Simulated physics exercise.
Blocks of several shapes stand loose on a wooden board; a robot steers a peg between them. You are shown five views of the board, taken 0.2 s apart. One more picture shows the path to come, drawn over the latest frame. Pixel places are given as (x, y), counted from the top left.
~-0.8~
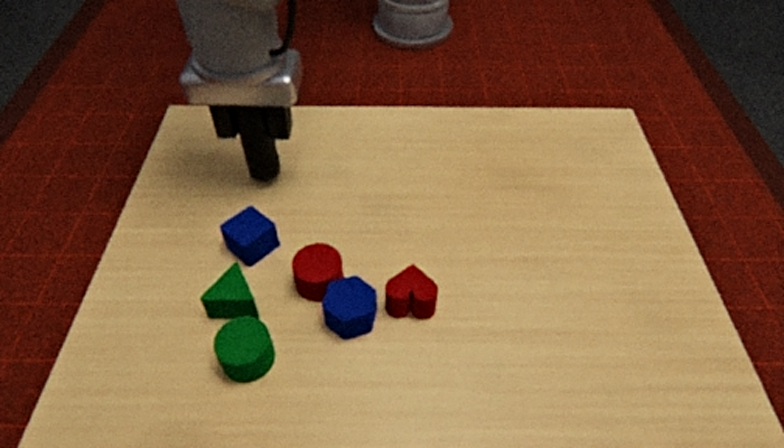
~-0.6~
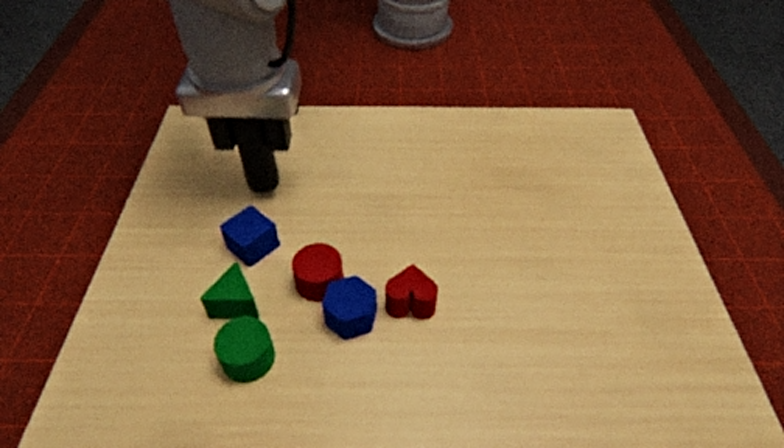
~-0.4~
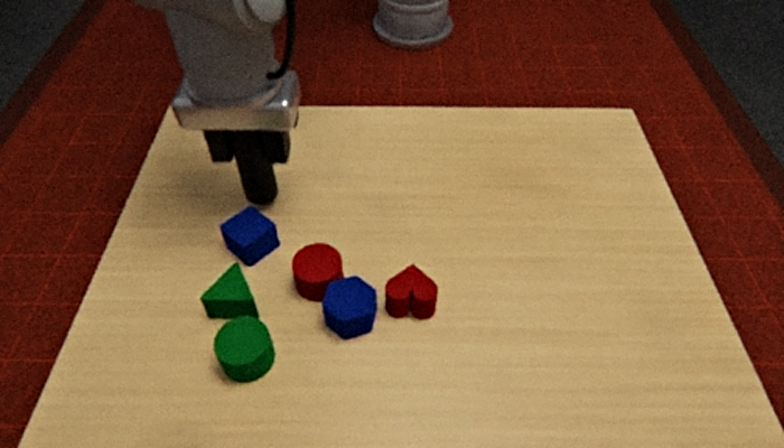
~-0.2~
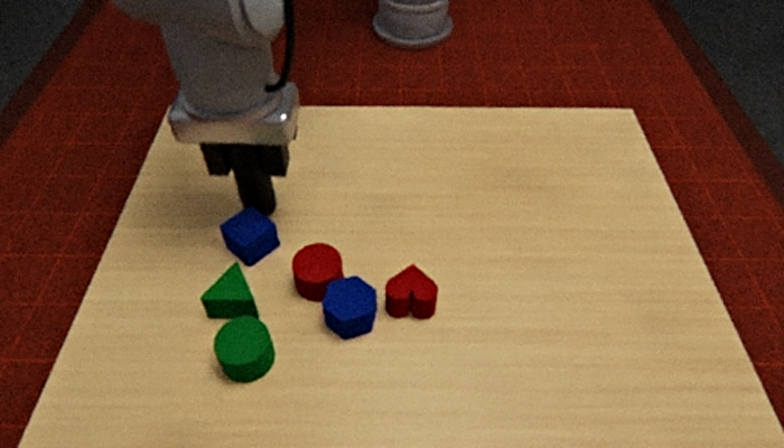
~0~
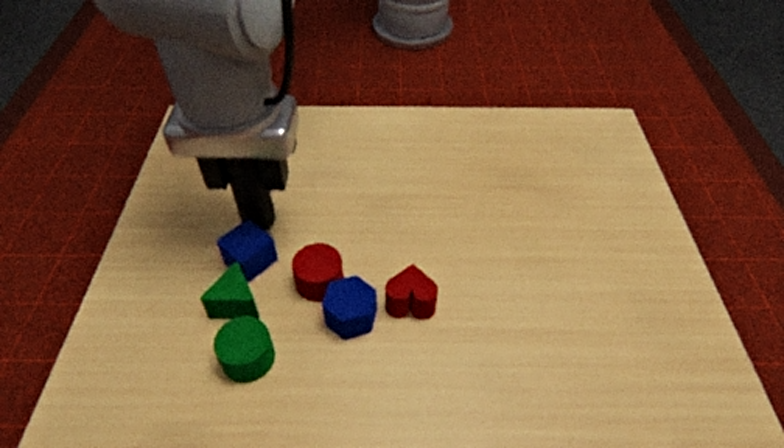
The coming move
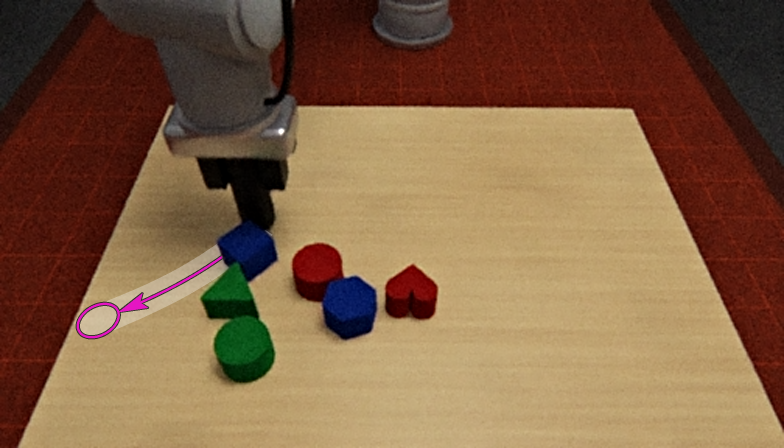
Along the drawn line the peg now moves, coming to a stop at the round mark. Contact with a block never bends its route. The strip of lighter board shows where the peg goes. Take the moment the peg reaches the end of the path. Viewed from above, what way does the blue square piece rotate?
Seen from above, counterclockwise.
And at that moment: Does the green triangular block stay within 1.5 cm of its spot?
Short answer: No.
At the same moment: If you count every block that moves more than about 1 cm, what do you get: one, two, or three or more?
Two blocks shift.
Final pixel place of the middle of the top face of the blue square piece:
The point I'd pick in the picture is (231, 263).
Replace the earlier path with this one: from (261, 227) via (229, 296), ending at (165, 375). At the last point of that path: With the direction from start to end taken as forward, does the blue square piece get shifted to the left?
Yes, that is what happens.
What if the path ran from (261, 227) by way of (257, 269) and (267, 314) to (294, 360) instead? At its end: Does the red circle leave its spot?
No.
The drawn path runs from (261, 227) by way of (191, 277) to (98, 320).
On the path given first. One third of the way, peg (214, 255); green triangular block (231, 305); green circle (242, 344); blue square piece (231, 263), turned 85° anticlockwise.
Two thirds of the way, peg (158, 286); green triangular block (232, 305); green circle (242, 345); blue square piece (231, 263), turned 85° anticlockwise.
At the end, peg (94, 314); green triangular block (232, 305); green circle (242, 345); blue square piece (231, 263), turned 85° anticlockwise; red circle not moved.
